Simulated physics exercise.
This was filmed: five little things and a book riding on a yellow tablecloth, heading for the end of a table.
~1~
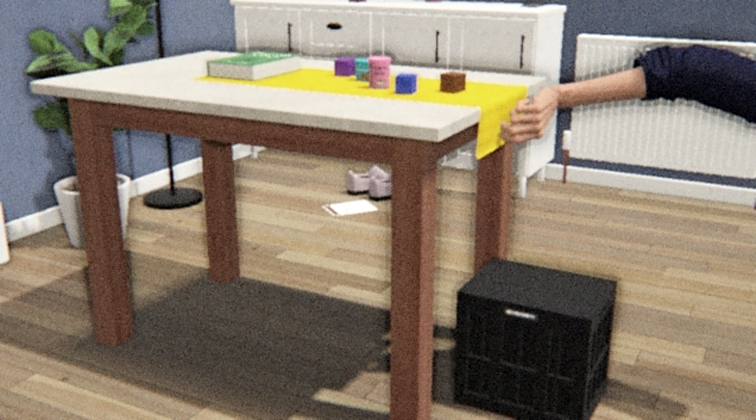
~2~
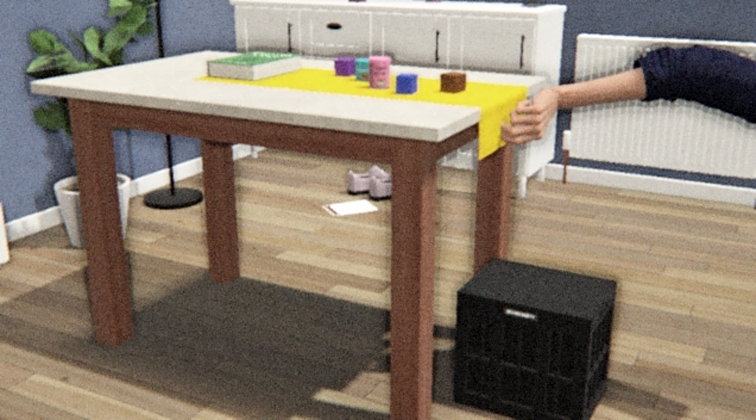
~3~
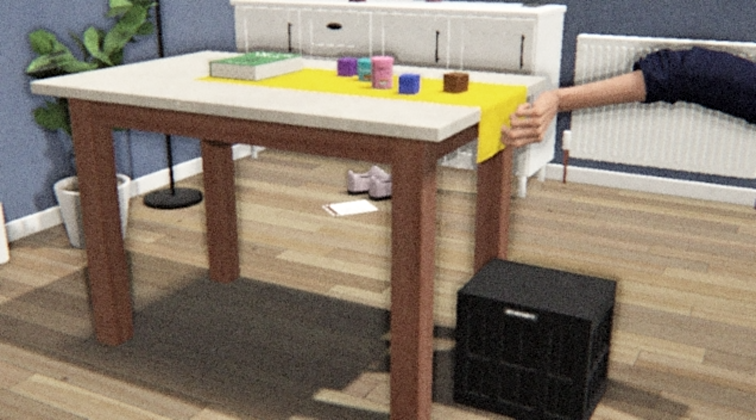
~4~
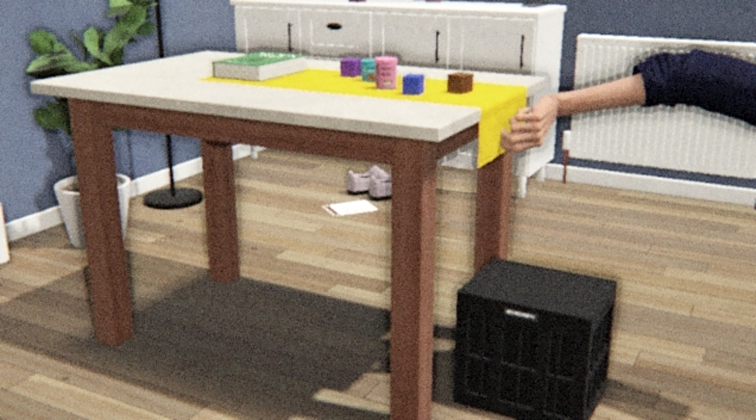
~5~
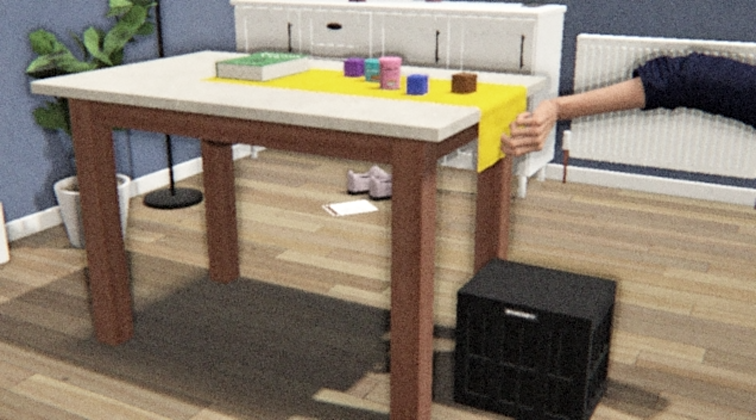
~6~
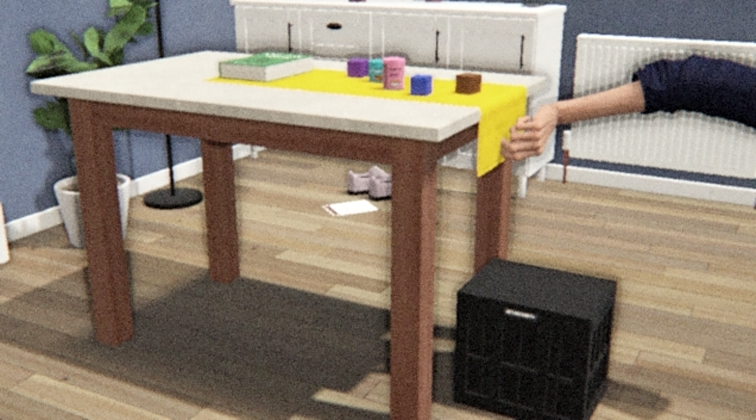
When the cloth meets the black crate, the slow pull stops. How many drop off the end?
So in the end, the top is short three items, that's it.
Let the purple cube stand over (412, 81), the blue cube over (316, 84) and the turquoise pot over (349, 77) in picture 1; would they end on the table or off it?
The purple cube is carried off; the blue cube keeps its place on top; the turquoise pot survives.
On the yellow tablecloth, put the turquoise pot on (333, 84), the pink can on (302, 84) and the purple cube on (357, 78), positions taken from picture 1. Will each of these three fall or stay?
First the turquoise pot: It is still up there. Next the pink can: It is still up there. Last the purple cube: It is still up there.
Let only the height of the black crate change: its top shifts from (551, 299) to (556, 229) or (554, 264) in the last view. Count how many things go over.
First case 1, second case 2.
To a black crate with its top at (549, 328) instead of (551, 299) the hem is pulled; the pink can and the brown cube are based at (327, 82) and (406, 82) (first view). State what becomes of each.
Pink can stays, brown cube is gone.
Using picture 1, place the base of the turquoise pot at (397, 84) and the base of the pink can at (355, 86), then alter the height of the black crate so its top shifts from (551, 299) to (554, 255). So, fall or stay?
Well, the turquoise pot is safe, and the pink can is safe.
Soon after, hem near (502, 211); brown cube gone.
After that, hem on the crate; brown cube, blue cube and pink can gone.
In the end, hem on the crate; brown cube, blue cube and pink can gone. It carries off three.
